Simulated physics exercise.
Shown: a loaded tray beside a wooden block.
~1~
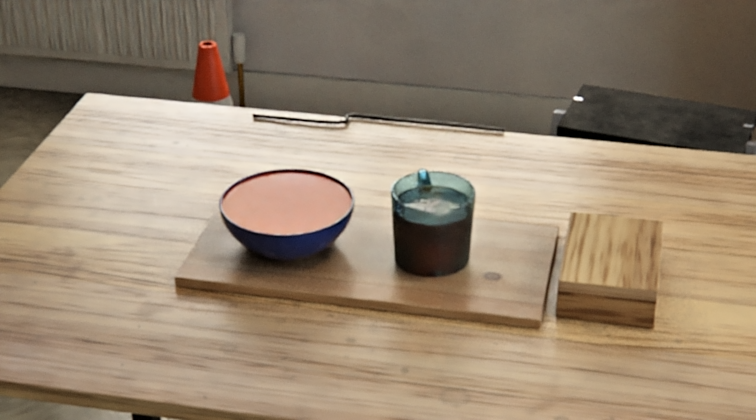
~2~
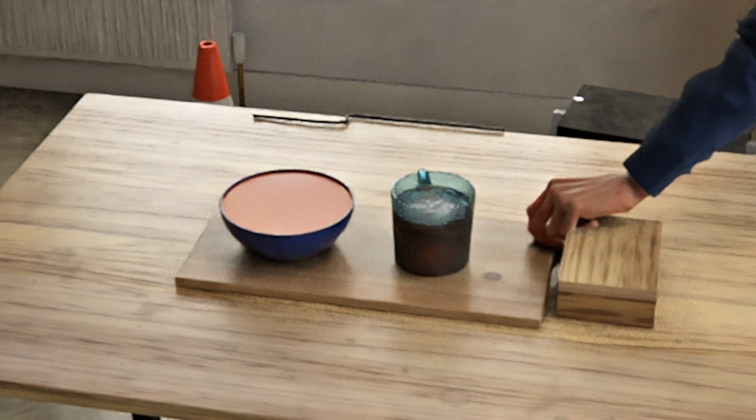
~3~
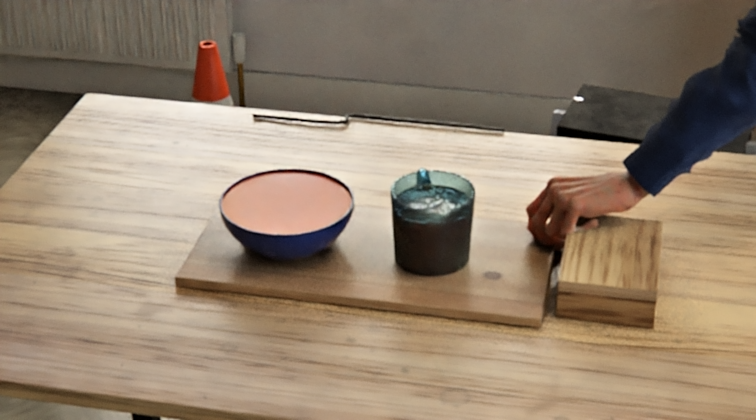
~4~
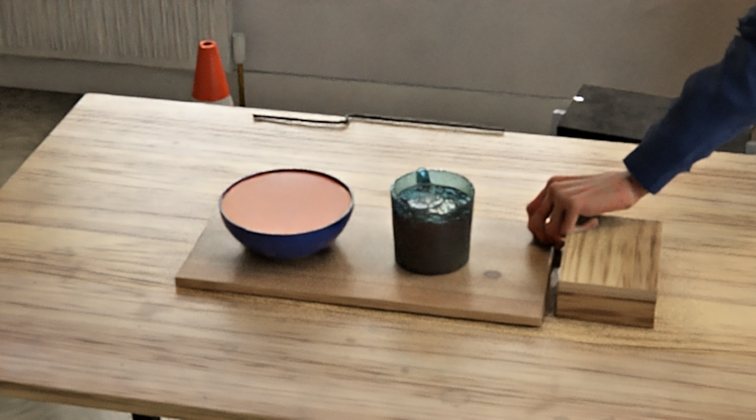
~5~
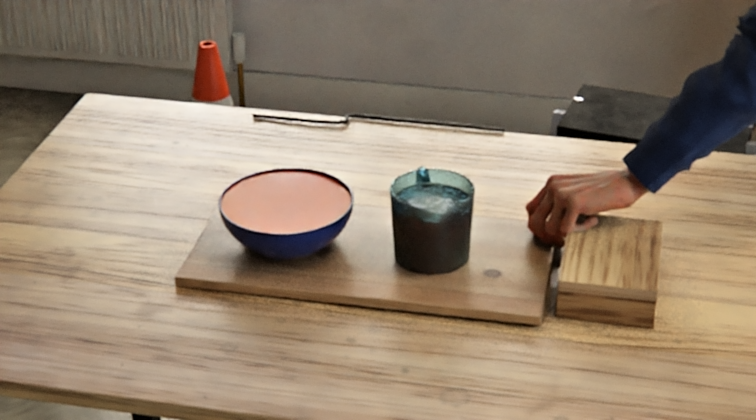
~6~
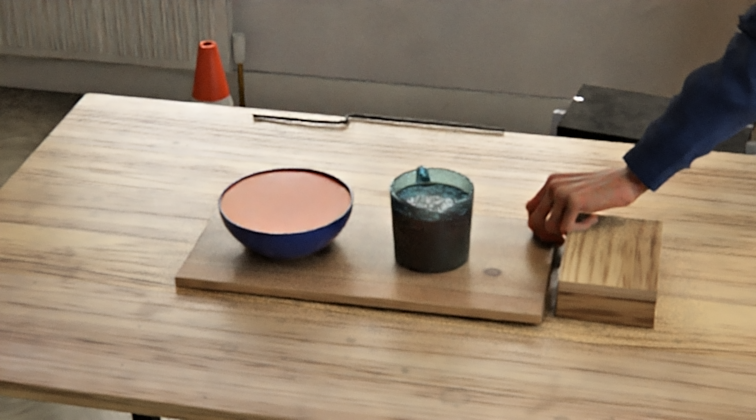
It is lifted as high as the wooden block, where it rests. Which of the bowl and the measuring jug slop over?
Left bowl: Overflows; right measuring jug: Holds every drop.
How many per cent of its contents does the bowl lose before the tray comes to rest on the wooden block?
Near 20 in a hundred.
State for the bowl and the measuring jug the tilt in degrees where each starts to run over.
The first goes near 4°, the next near 25°.
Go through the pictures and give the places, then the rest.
In the first frame, the tray lies flat; bowl (288, 219) nearly full; measuring jug (433, 222) about three quarters full; wooden block (606, 305).
In the second frame, a hand takes the end of the tray; bowl nearly full, surface at (287, 203); measuring jug about three quarters full, surface at (433, 205).
In the third frame, the end has come up a little; bowl (288, 219) nearly full; measuring jug (433, 222) about three quarters full.
In the fourth frame, slope near 0°; bowl nearly full, surface at (286, 202); measuring jug about three quarters full, surface at (432, 203); wooden block (606, 305).
In the fifth frame, the tray slopes by about 1°; bowl (287, 218) nearly full; measuring jug (432, 219) about three quarters full.
In the sixth frame, the end is rising; bowl nearly full, surface at (286, 201); measuring jug about three quarters full, surface at (432, 201); wooden block (606, 305).
Soon after, the tray slopes by about 4°; bowl, some has gone over its rim; measuring jug, nothing has left it.
Later, the tray slopes by about 9°; bowl, some has gone over its rim; measuring jug, nothing has left it.
In the end, the tray slopes by about 7°, resting on the wooden block; bowl, some has gone over its rim; measuring jug, nothing has left it.
